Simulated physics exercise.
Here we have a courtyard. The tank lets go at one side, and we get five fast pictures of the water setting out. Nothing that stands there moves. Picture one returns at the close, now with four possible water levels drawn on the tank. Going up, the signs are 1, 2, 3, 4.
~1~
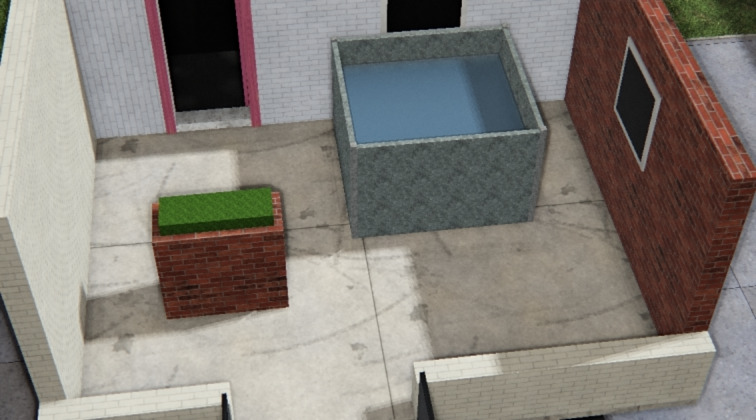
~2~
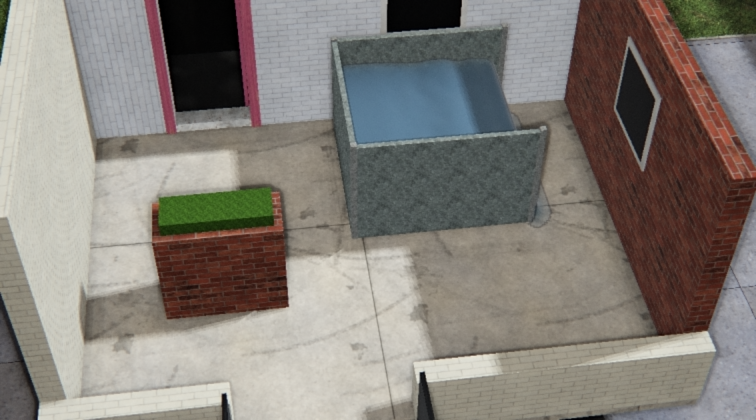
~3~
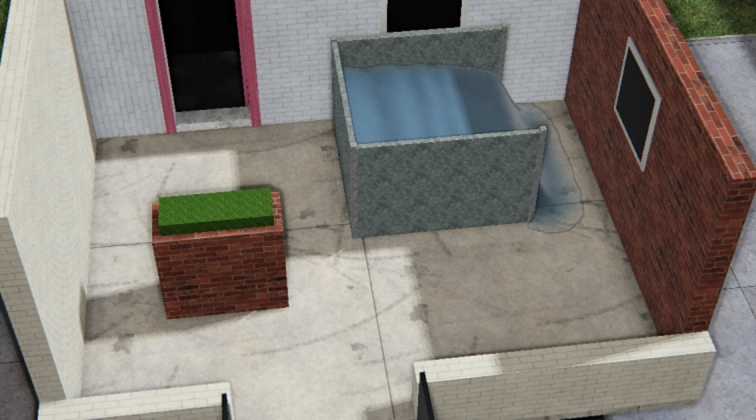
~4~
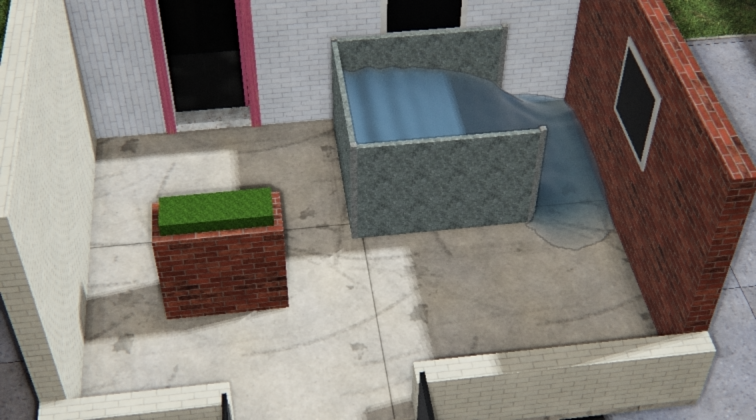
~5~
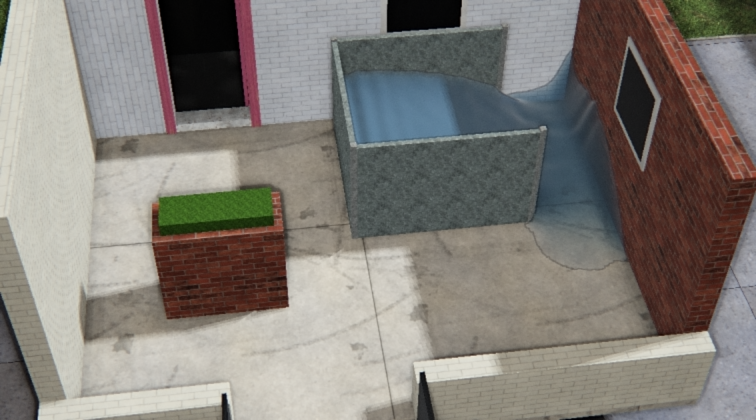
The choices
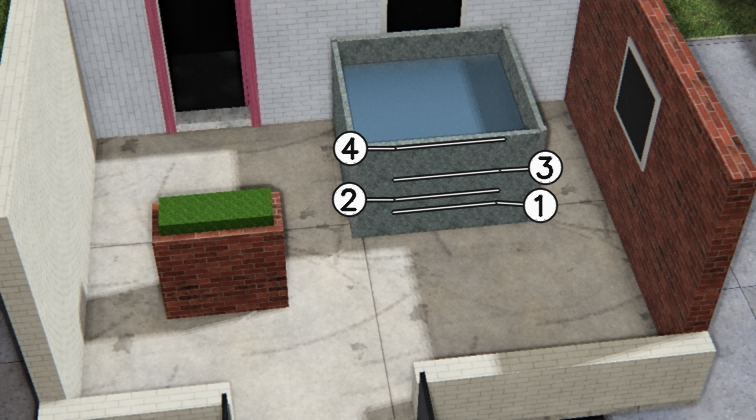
Water pouring from the open right side of a stone tank, spreading over the courtyard ground and surging against a brick wall.
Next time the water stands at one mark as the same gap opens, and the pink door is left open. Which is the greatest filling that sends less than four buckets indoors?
Line 3.
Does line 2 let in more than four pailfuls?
No.
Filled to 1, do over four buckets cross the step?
No.
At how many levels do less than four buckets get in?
Three of them.
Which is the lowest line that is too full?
Here it is line 4.
In white, 1 at (445, 207); 2 at (446, 194); 3 at (447, 175); 4 at (449, 143); from the bottom up 1, 2, 3, 4.
If 1 is chosen, nothing gets over.
If 2 is chosen, nothing gets over.
If 3 is chosen, a splash gets over, under a bucket.
If 4 is chosen, about 10 bucketfuls get in.
